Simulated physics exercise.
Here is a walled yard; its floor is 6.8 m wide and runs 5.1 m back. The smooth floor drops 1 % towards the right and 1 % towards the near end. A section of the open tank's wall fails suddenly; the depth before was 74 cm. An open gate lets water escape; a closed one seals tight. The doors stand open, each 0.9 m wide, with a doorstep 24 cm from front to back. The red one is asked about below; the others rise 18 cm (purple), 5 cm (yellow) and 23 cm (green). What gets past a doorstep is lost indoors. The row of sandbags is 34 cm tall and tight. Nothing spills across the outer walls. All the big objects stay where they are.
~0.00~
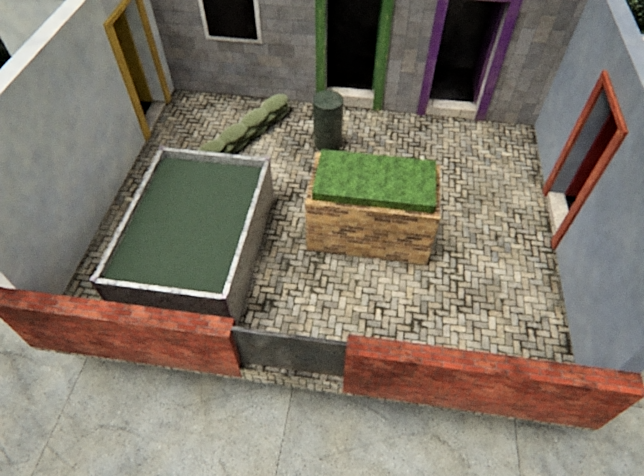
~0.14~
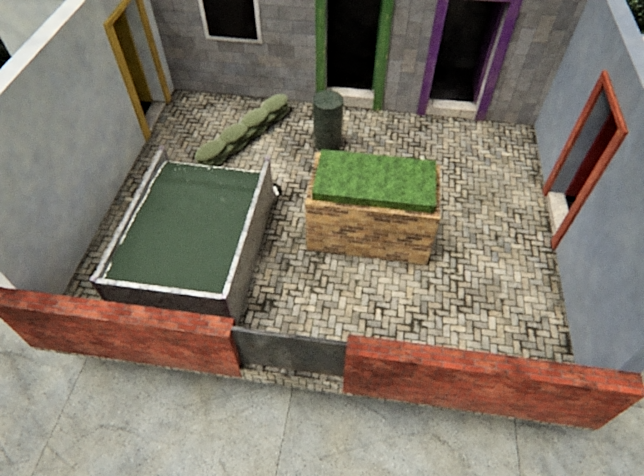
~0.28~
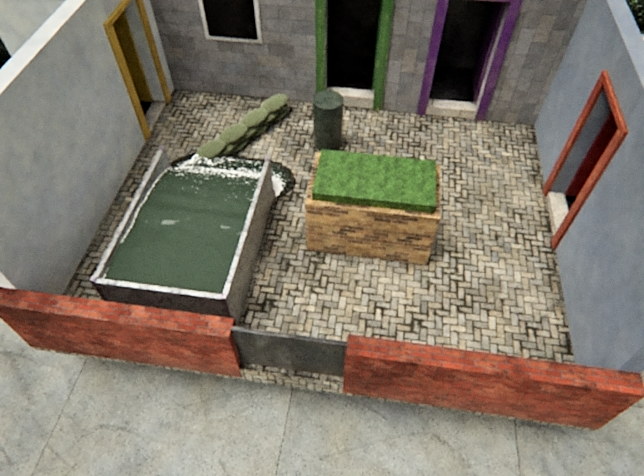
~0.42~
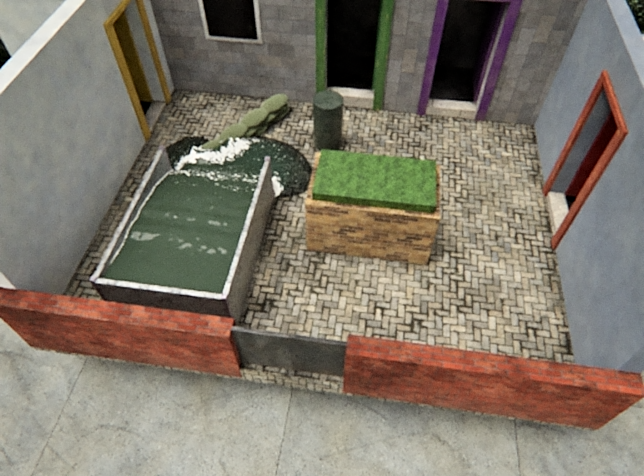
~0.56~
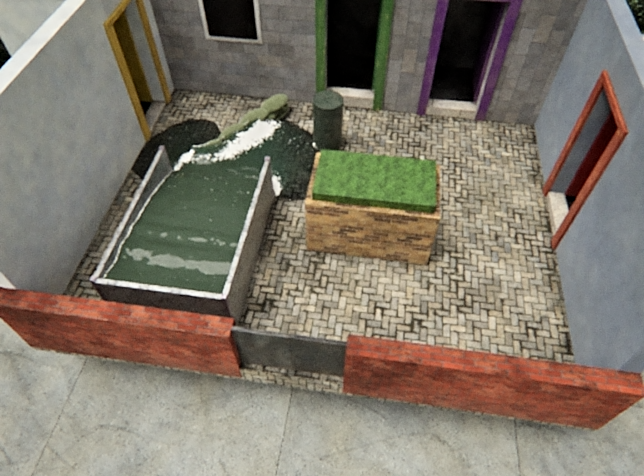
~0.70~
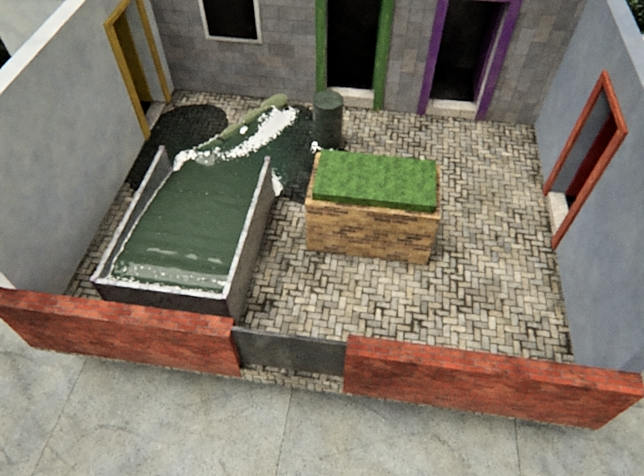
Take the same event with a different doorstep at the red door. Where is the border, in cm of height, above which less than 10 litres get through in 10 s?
About 18 cm.
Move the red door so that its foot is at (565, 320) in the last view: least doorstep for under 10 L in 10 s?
Roughly 11.0 cm.
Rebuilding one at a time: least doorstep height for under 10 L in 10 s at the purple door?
About 7.5 cm at purple.
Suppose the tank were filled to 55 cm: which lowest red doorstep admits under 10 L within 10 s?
Some 13.5 cm.
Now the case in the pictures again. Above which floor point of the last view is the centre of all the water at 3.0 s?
Near (281, 173).
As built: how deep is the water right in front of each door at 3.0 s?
In cm: Purple 5, yellow 13, green 23, red 14.
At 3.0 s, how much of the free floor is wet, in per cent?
Near 60 per cent is wet.
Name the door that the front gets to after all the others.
Last comes the red one.
After 1.4 s water covers 30 % of the floor, deepest (46 cm) near (205, 177); it has not reached the red door.
After 3.0 s water covers 60 % of the floor, deepest (30 cm) near (533, 160); 14 cm at the red door, 0 litres in over its 12 cm doorstep.
After 10.0 s water covers 95 % of the floor, deepest (16 cm) near (570, 398); 10 cm at the red door, 61 litres in over its 12 cm doorstep.
At the red door as built, the water arrived by 2.8 s and peaked near 20 cm at 4.2 s.
Run again over the same 10 s with other heights there, 24 litres in over 15.5 cm, 3 litres over 20.5 cm. The limit of 10 litres is kept from about 18 cm up.
